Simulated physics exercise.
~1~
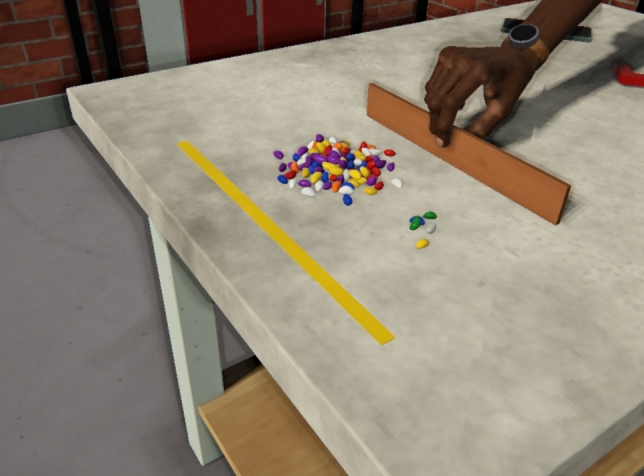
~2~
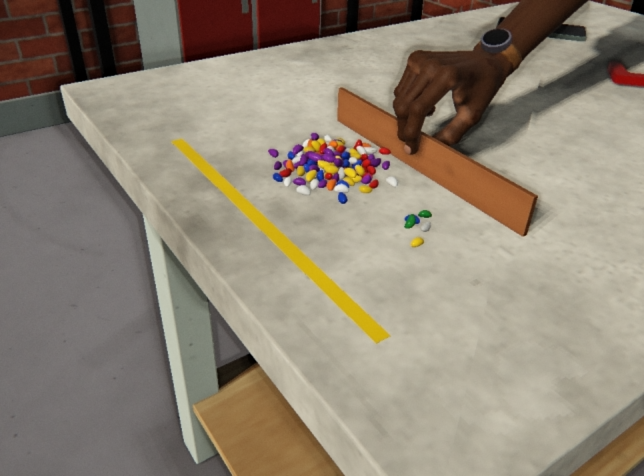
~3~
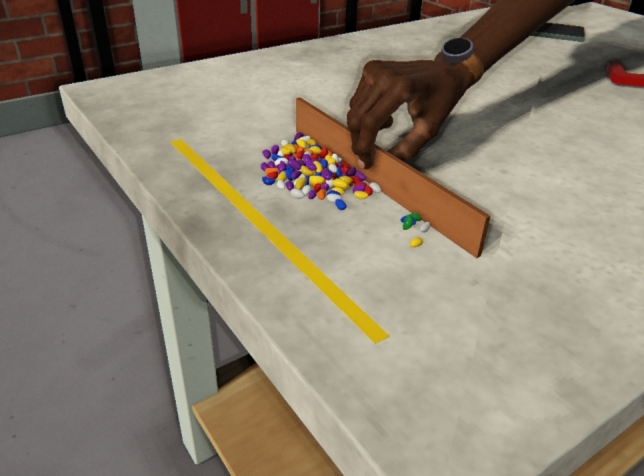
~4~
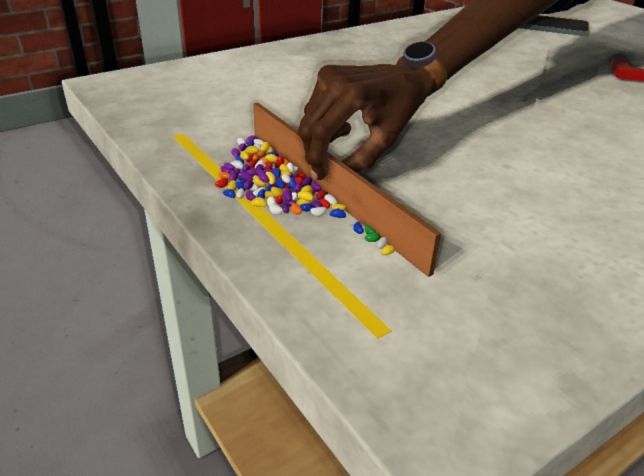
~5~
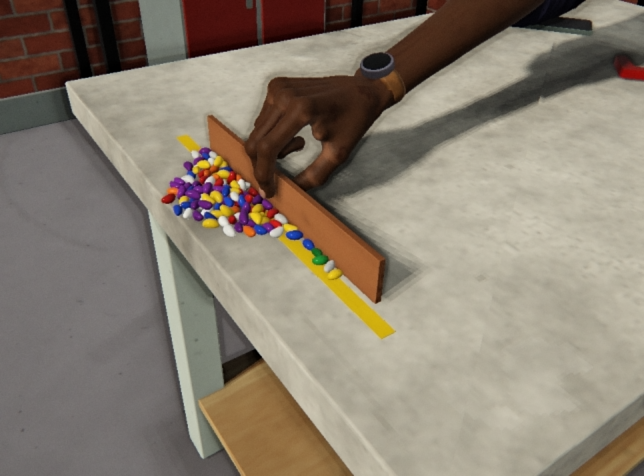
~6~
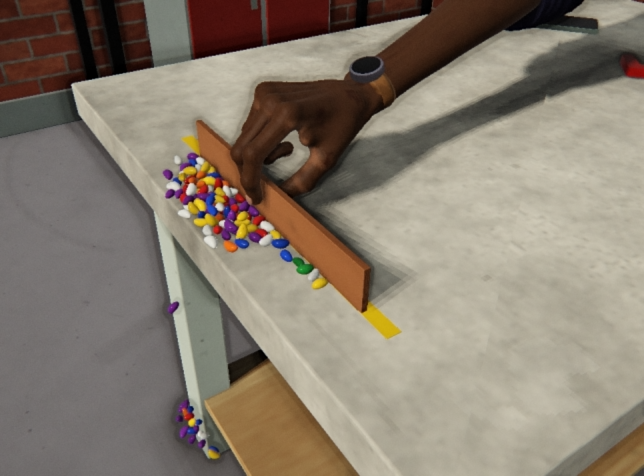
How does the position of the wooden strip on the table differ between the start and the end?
At the start the strip stands to the right of both groups of pieces, well away from the yellow tape. At the end it stands further left, at the yellow tape near the table edge.
